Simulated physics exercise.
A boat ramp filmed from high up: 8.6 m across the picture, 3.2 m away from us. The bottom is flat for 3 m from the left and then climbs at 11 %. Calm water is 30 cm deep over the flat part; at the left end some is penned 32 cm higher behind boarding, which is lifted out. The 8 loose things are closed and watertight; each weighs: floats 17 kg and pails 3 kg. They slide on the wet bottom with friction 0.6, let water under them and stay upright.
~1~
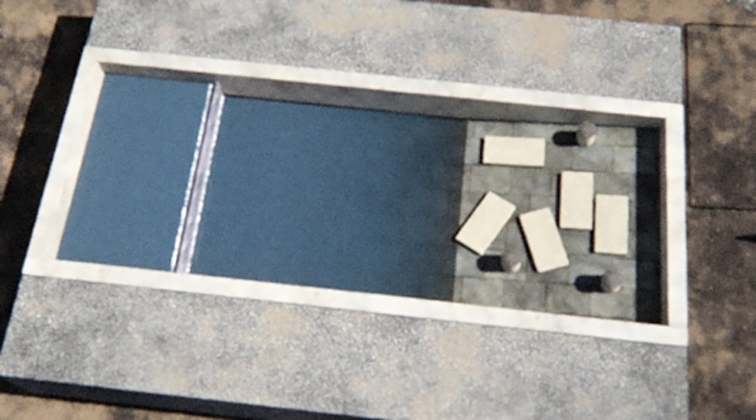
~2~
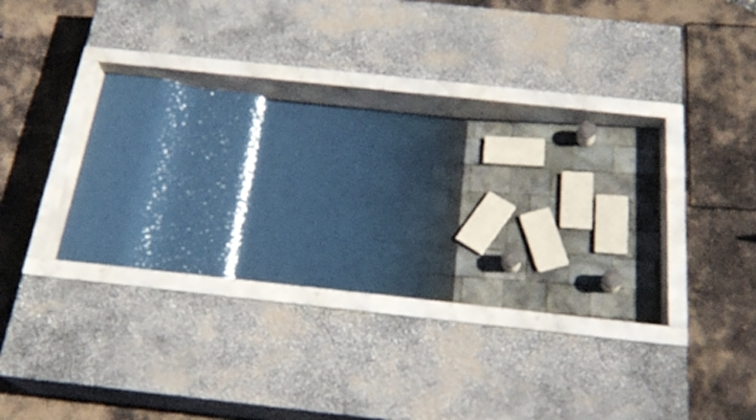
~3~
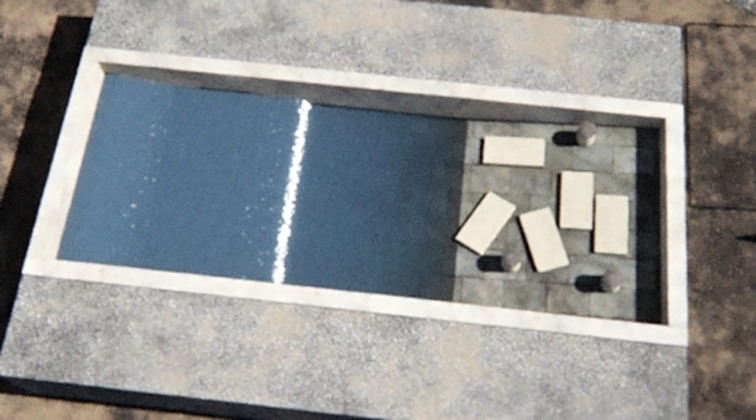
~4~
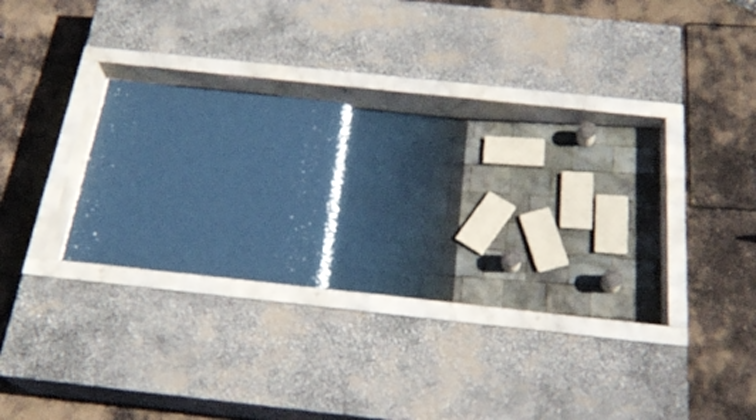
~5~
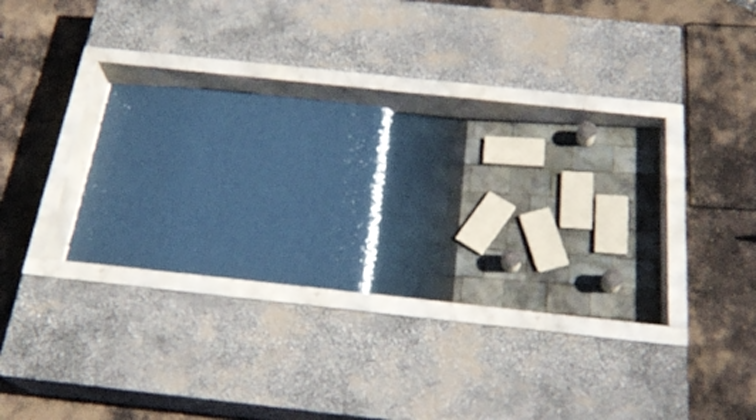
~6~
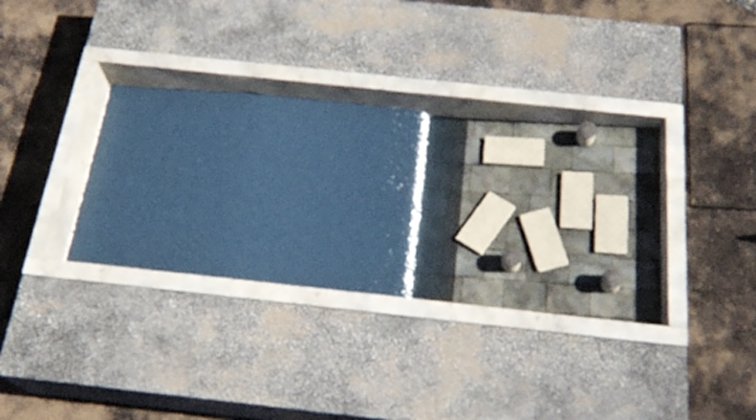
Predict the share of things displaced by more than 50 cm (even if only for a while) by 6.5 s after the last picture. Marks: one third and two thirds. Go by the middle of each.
Share: At least two thirds.
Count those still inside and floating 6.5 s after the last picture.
I count 7.
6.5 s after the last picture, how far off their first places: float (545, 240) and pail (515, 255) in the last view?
In that order: 350 cm, 250 cm.
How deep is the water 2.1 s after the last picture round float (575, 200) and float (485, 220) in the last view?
About 10 and 14 cm.
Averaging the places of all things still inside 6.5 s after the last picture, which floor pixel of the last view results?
Near (342, 206).
Then, 0.6 s after the last picture 0 of 8 are over 50 cm from their spots; 0 afloat.
Then, 2.1 s after the last picture 2 of 8 are over 50 cm from their spots; 6 afloat.
Then, 4.1 s after the last picture 8 of 8 are over 50 cm from their spots; 8 afloat.
Then, 6.5 s after the last picture 8 of 8 are over 50 cm from their spots, and 8 have been at some point; 7 afloat.
